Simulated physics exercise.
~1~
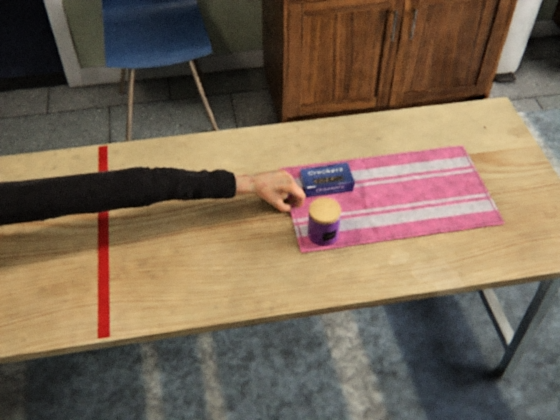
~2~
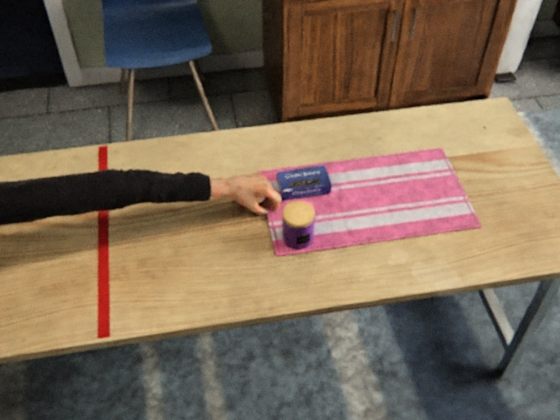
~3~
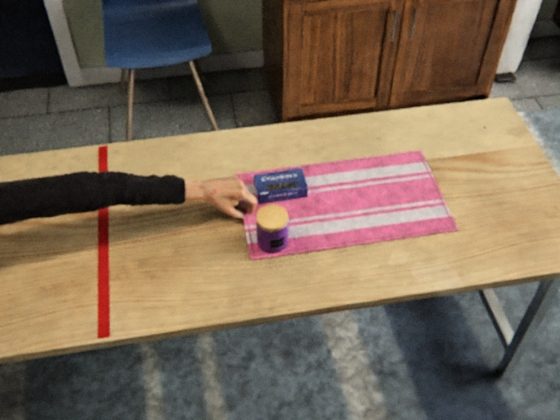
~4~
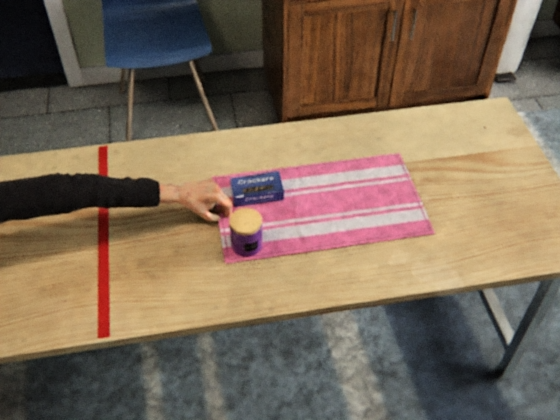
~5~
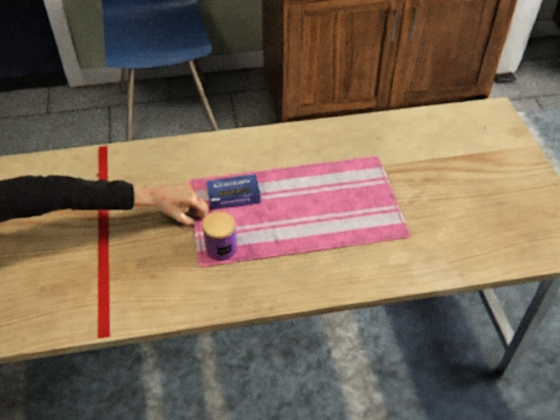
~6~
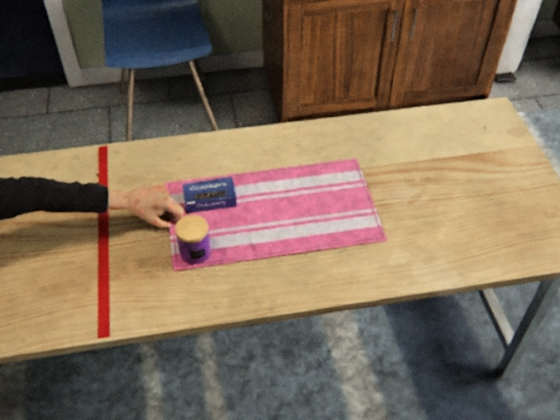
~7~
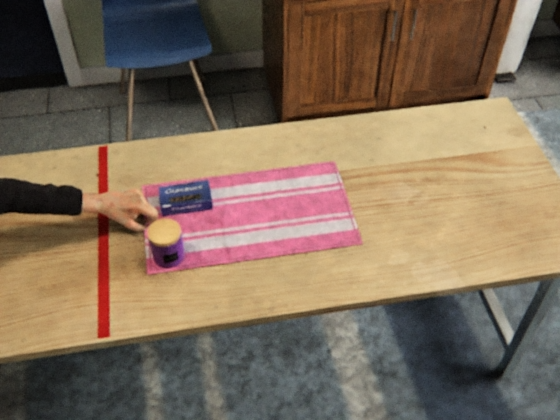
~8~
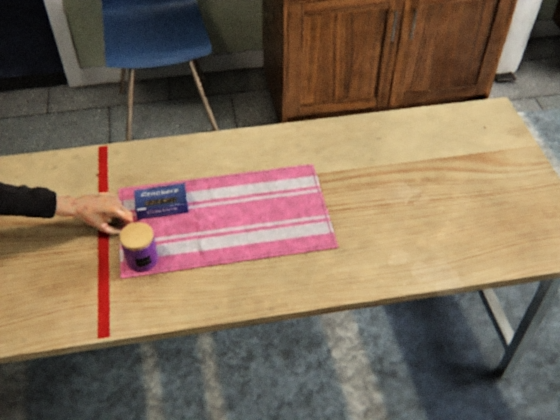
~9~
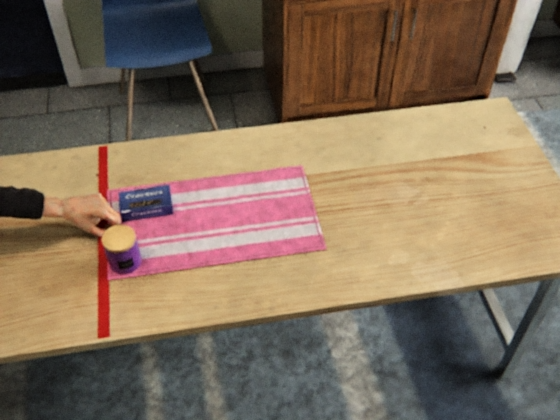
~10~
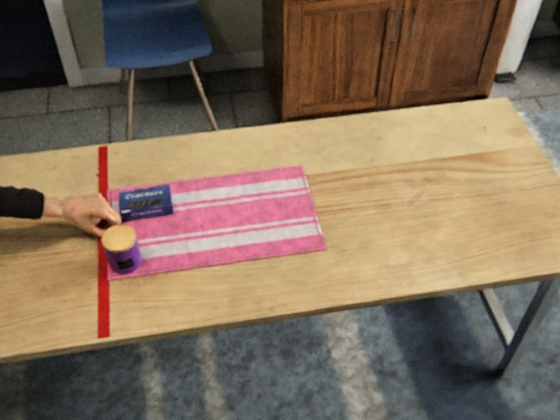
A pink runner carrying a packet and jar is pulled left, stopping at red tape.
